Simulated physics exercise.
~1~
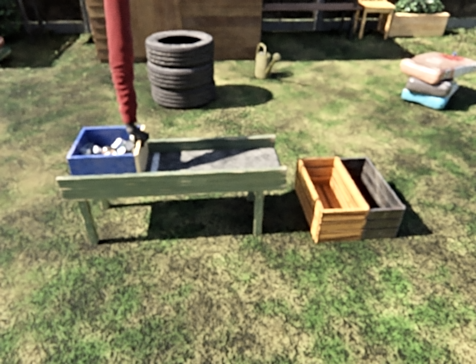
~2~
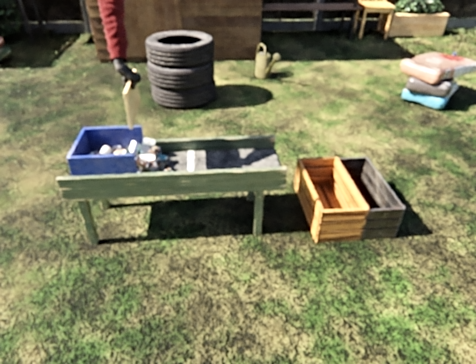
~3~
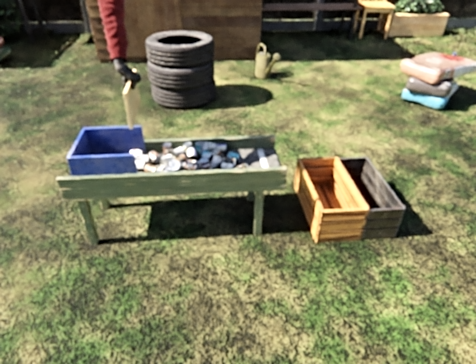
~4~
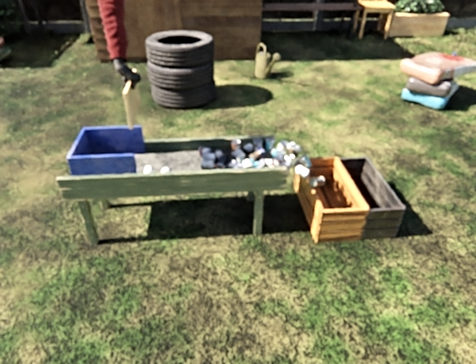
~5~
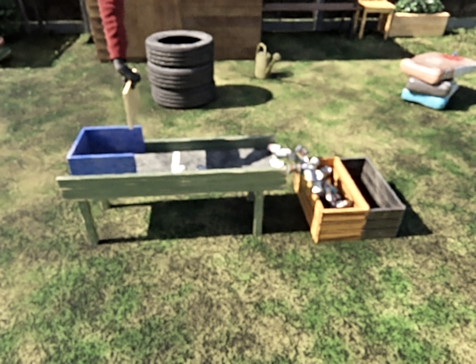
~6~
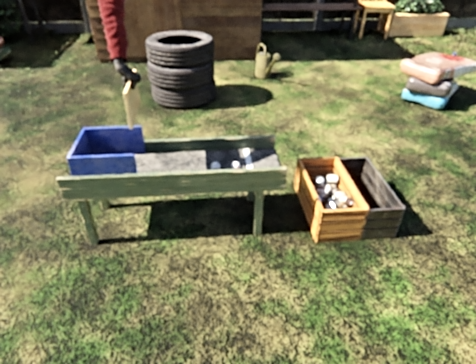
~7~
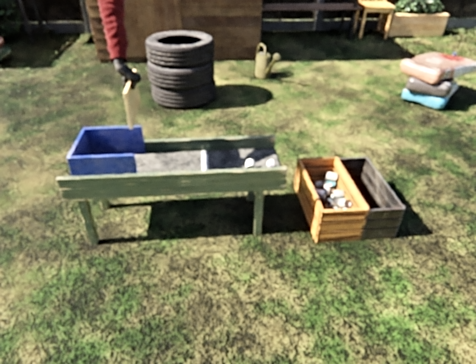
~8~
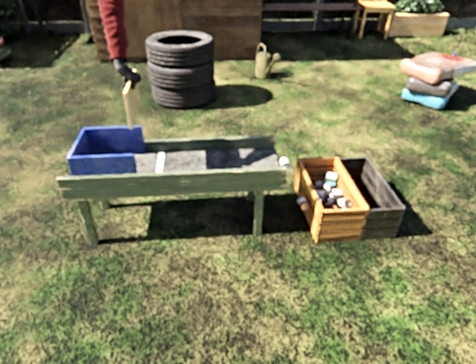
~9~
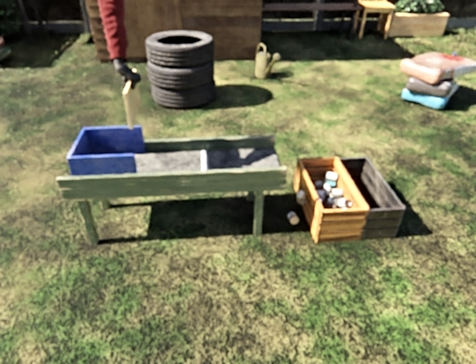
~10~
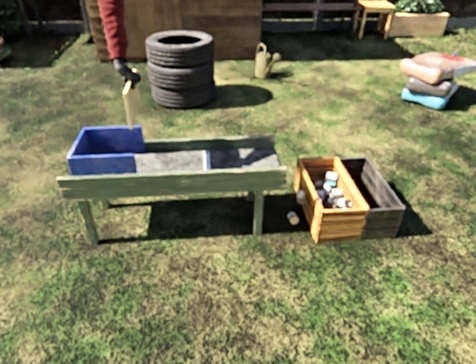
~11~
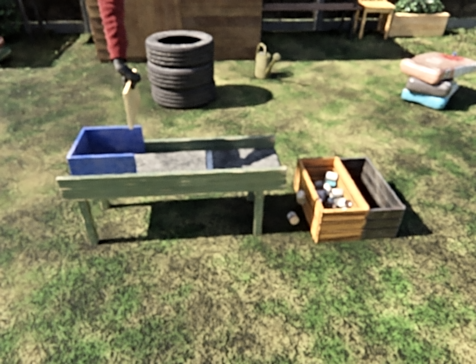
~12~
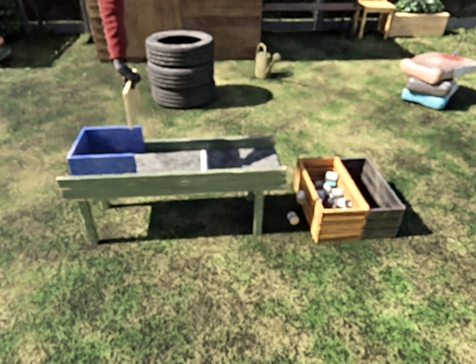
Small tins ride a belt from a blue pen and mostly drop into a wooden box.
